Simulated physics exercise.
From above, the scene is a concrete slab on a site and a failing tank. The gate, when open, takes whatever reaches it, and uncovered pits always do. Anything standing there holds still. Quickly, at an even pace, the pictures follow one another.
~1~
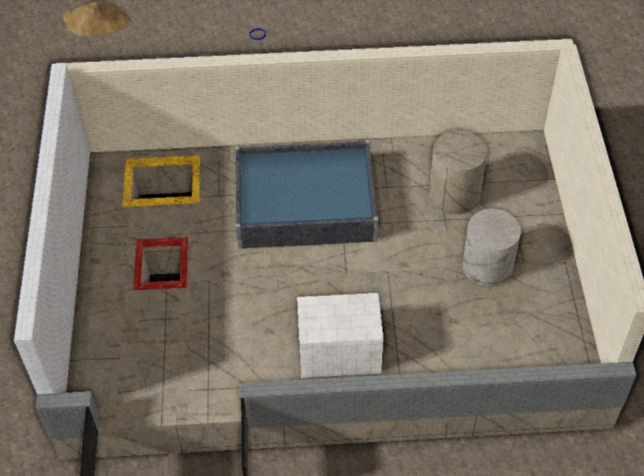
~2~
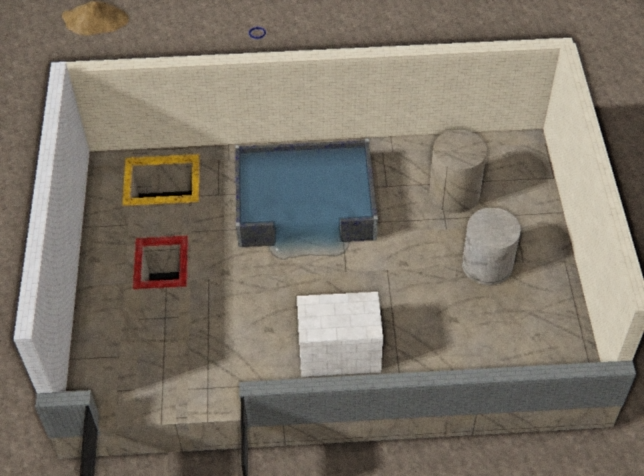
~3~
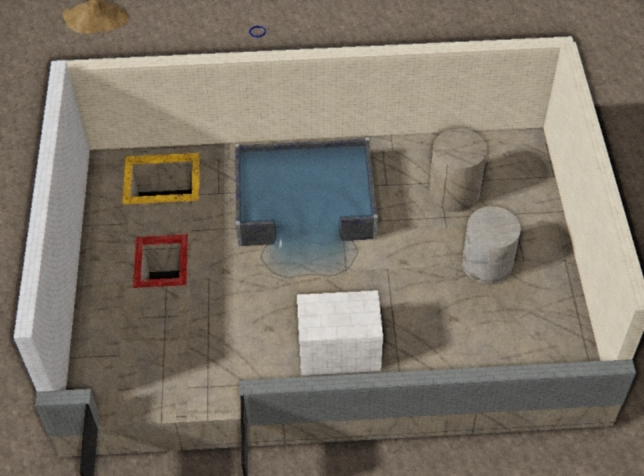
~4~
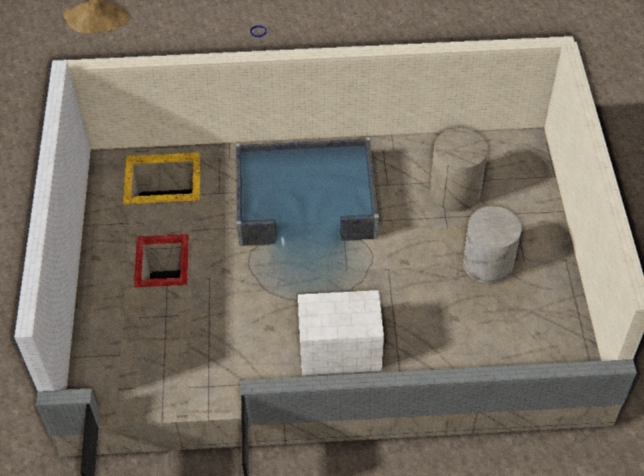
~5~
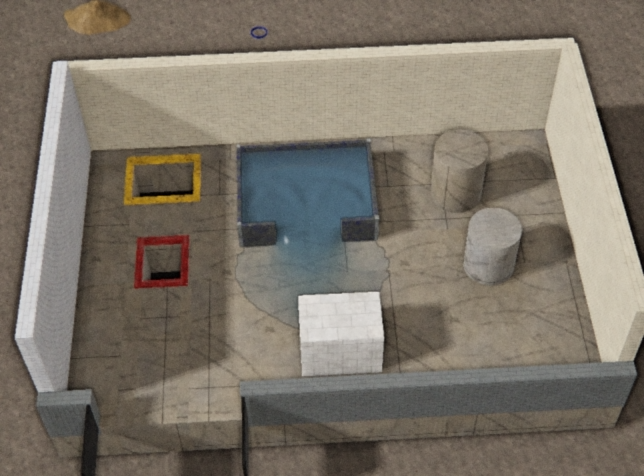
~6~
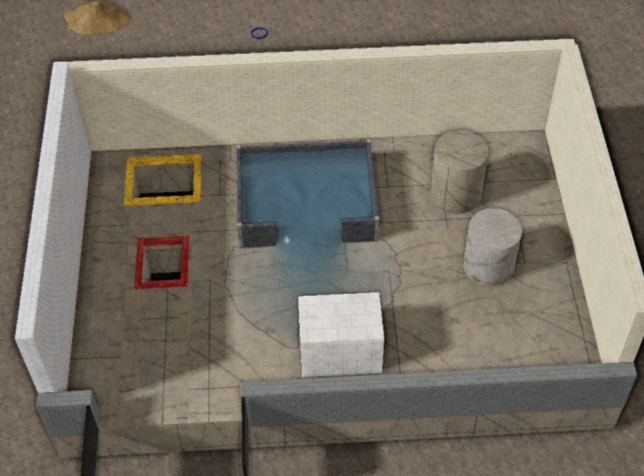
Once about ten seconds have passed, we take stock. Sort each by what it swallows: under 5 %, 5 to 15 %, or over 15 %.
Sorted: Gate over 15 %, red pit under 5 %, yellow pit under 5 %.
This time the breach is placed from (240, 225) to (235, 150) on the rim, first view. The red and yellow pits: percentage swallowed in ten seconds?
Red takes 14 in a hundred, yellow takes 35 in a hundred.
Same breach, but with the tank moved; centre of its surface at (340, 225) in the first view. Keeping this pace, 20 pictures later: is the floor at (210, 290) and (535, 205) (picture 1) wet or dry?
Taking them in order, the first is inundated and the second is left untouched.
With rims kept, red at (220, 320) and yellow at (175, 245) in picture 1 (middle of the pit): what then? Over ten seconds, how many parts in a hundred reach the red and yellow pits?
The red pit takes around 8 percent, while the yellow pit takes around 0 percent.
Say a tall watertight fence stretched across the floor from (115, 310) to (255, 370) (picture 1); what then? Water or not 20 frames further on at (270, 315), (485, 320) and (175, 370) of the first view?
Listed order - wet, wet, wet.
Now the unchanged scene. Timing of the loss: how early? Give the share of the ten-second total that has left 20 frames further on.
Estimate: Some 35 %.
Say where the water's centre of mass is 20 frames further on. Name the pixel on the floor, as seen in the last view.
The water's centre sits above (332, 270).
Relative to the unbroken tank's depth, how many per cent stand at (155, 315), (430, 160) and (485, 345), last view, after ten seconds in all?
Readings in sequence: 6, 6, 10 percent.
A moment on, water covers 15 % of the floor; the gate 0 %, the red pit 0 %, the yellow pit 0 %.
Next, water covers 30 % of the floor; the gate 2 %, the red pit 0 %, the yellow pit 0 %.
Then, water covers 45 % of the floor; the gate 9 %, the red pit 0 %, the yellow pit 0 %.
Later, water covers 60 % of the floor; the gate 18 %, the red pit 0 %, the yellow pit 0 %.
In the end, water covers 80 % of the floor; the gate 25 %, the red pit 0 %, the yellow pit 0 %.
